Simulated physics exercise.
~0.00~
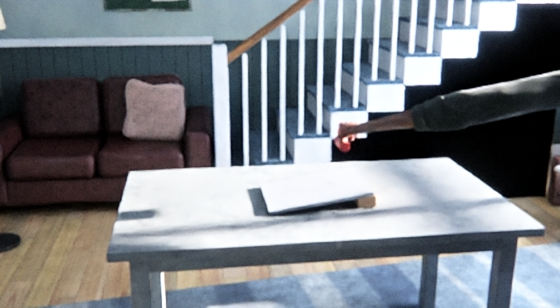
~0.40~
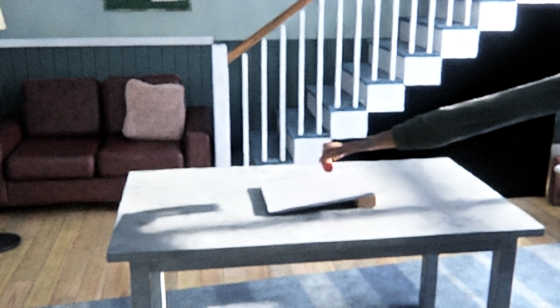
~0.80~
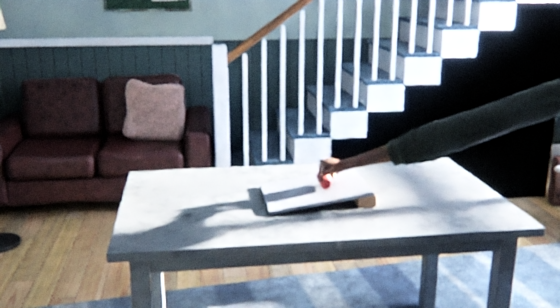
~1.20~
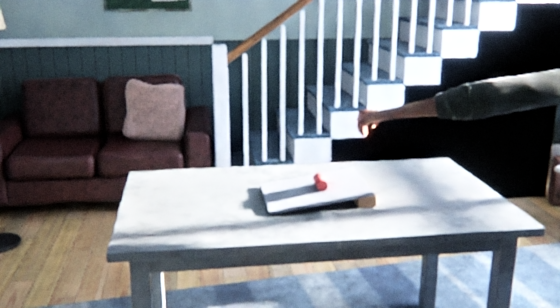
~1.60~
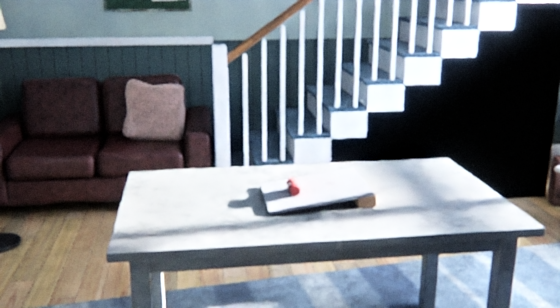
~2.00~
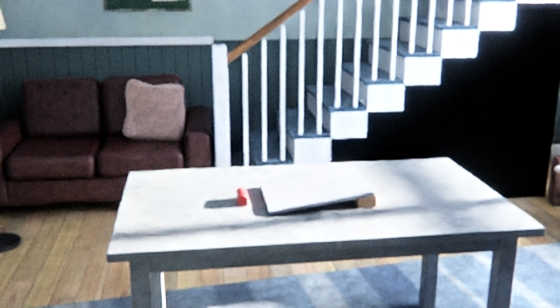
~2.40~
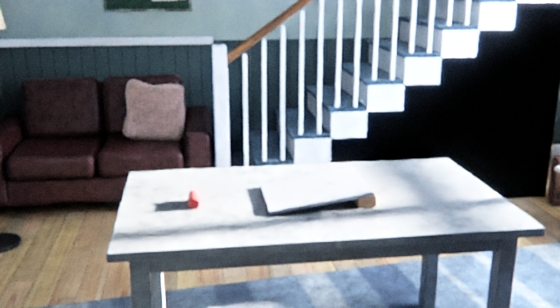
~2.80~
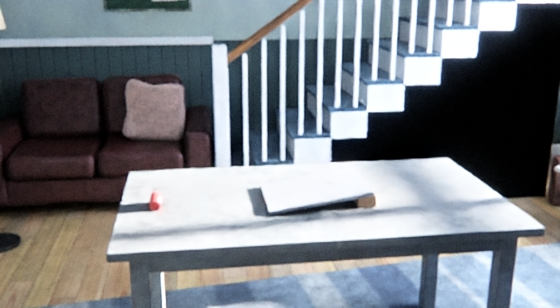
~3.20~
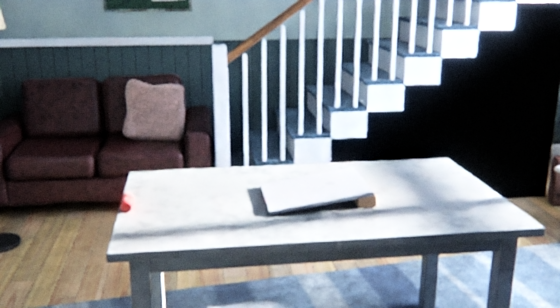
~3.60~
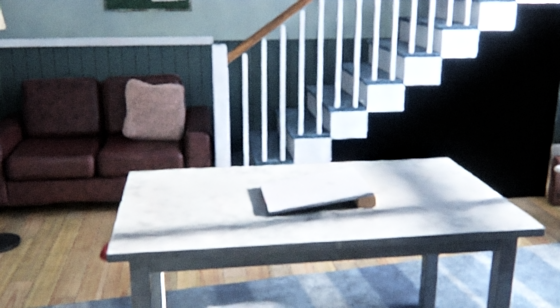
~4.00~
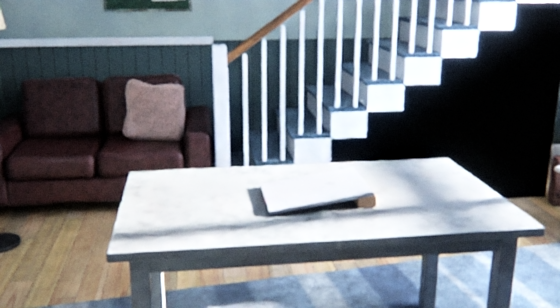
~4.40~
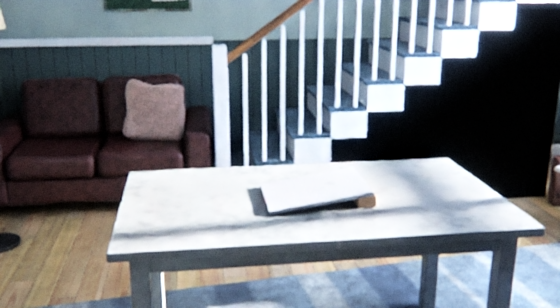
At the start, an arm reaches in from the right, holding a small red shaker above a white table where a pale board rests tilted on a block. The hand lowers the shaker onto the board on its side, lets go and draws back out of view. Left alone, the shaker moves left down the slope and comes off the board onto the tabletop. It keeps travelling left across the table until it reaches the edge, then drops over the side. At the end, the shaker is out of sight, and the board remains in place on its block.
